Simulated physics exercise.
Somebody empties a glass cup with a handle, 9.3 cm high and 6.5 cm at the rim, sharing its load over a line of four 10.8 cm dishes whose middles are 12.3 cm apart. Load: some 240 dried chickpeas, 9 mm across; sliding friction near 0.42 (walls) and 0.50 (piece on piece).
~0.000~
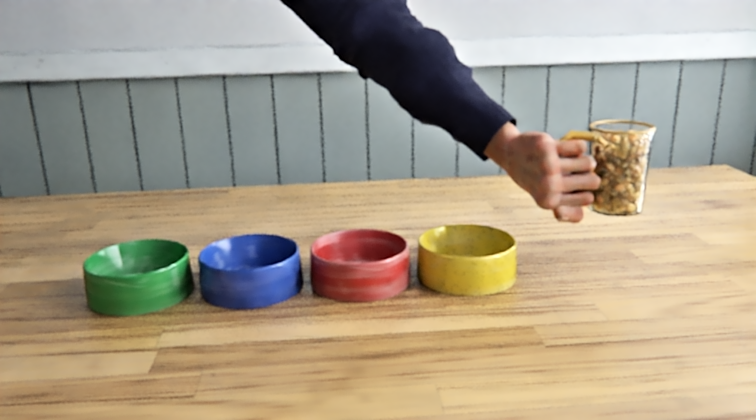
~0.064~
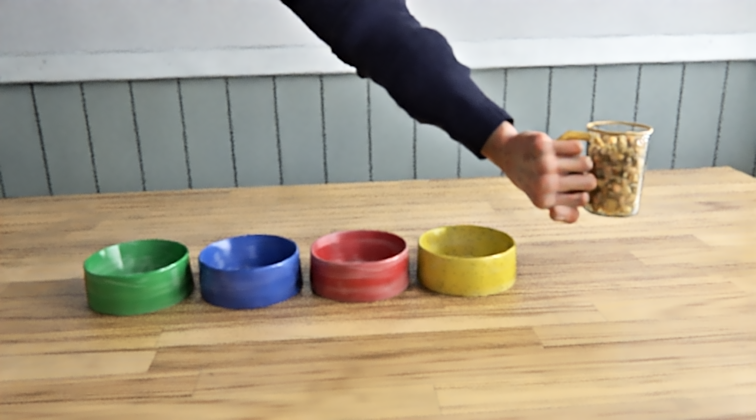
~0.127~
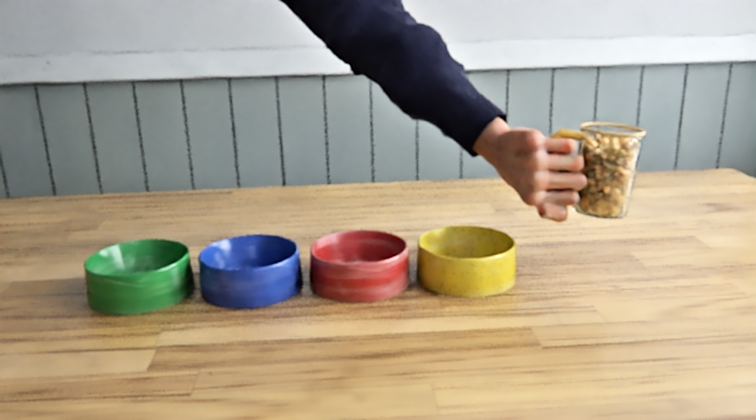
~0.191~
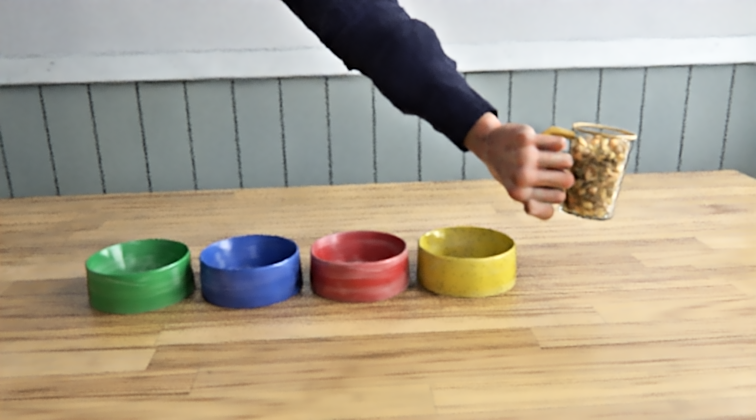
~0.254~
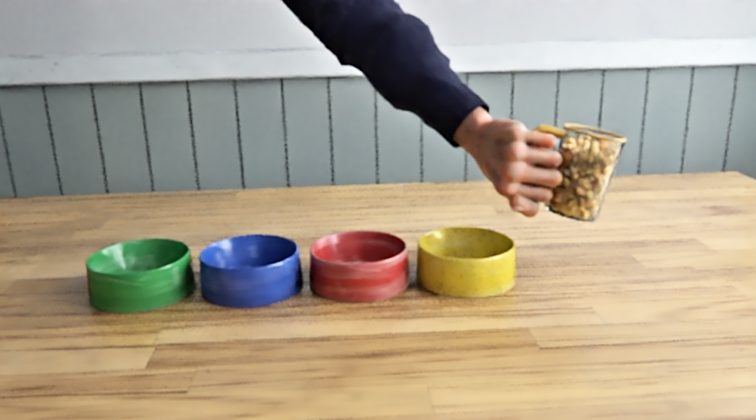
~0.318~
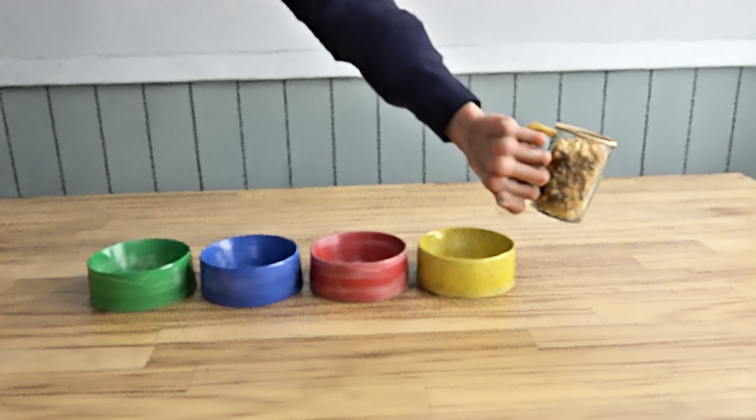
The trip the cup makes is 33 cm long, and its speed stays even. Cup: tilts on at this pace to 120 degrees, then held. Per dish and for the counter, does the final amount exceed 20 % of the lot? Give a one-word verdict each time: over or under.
Verdicts: Red over, blue under, green under, yellow under, counter under.
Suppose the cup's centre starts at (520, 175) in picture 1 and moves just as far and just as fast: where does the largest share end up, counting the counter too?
Biggest portion: Blue.
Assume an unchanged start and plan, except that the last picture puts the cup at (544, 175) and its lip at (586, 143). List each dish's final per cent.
The red dish keeps 100, the blue dish 0, the green dish 0 and the yellow dish 0.
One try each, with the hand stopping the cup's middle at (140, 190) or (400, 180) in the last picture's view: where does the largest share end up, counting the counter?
I'd expect red to win the first try and yellow the second.
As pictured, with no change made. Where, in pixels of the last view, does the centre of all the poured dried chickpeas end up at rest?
Somewhere around (370, 267) in the final frame.
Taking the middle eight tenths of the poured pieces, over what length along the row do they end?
It spans about 6 centimetres along the dishes.
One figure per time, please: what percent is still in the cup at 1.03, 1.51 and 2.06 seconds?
In order, near 100 %, 95 % and 20 %.
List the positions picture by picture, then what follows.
In the first frame, cup at (618, 168), tilt 0 degrees, lip at (651, 126), moved 0.0 cm; middle of the pieces at (620, 170); yellow dish at (467, 240); red dish at (359, 246); blue dish at (249, 252); green dish at (137, 257).
In the second frame, cup at (615, 169), tilt 1 degrees, lip at (648, 128), moved 0.4 cm; middle of the pieces at (617, 172).
In the third frame, cup at (606, 171), tilt 5 degrees, lip at (641, 131), moved 1.4 cm; middle of the pieces at (608, 173).
In the fourth frame, cup at (594, 172), tilt 9 degrees, lip at (632, 135), moved 2.8 cm; middle of the pieces at (596, 175).
In the fifth frame, cup at (582, 173), tilt 13 degrees, lip at (622, 138), moved 4.1 cm; middle of the pieces at (584, 176).
In the sixth frame, cup at (570, 174), tilt 17 degrees, lip at (613, 142), moved 5.5 cm; middle of the pieces at (572, 177); yellow dish at (466, 243); red dish at (359, 247); blue dish at (250, 251); green dish at (140, 255). The cup turns about 65 degrees a second and travels 21 cm a second.
After 1.03 s, tilt 65 degrees; cup holds 100 %.
After 1.51 s, tilt 97 degrees; cup holds 95 %.
After 2.06 s, tilt 120 degrees; cup holds 20 %, red 80 %.
By 2.8 s all is still; red 95 %, blue 0 %, green 0 %, yellow 0 %, counter 0 %.
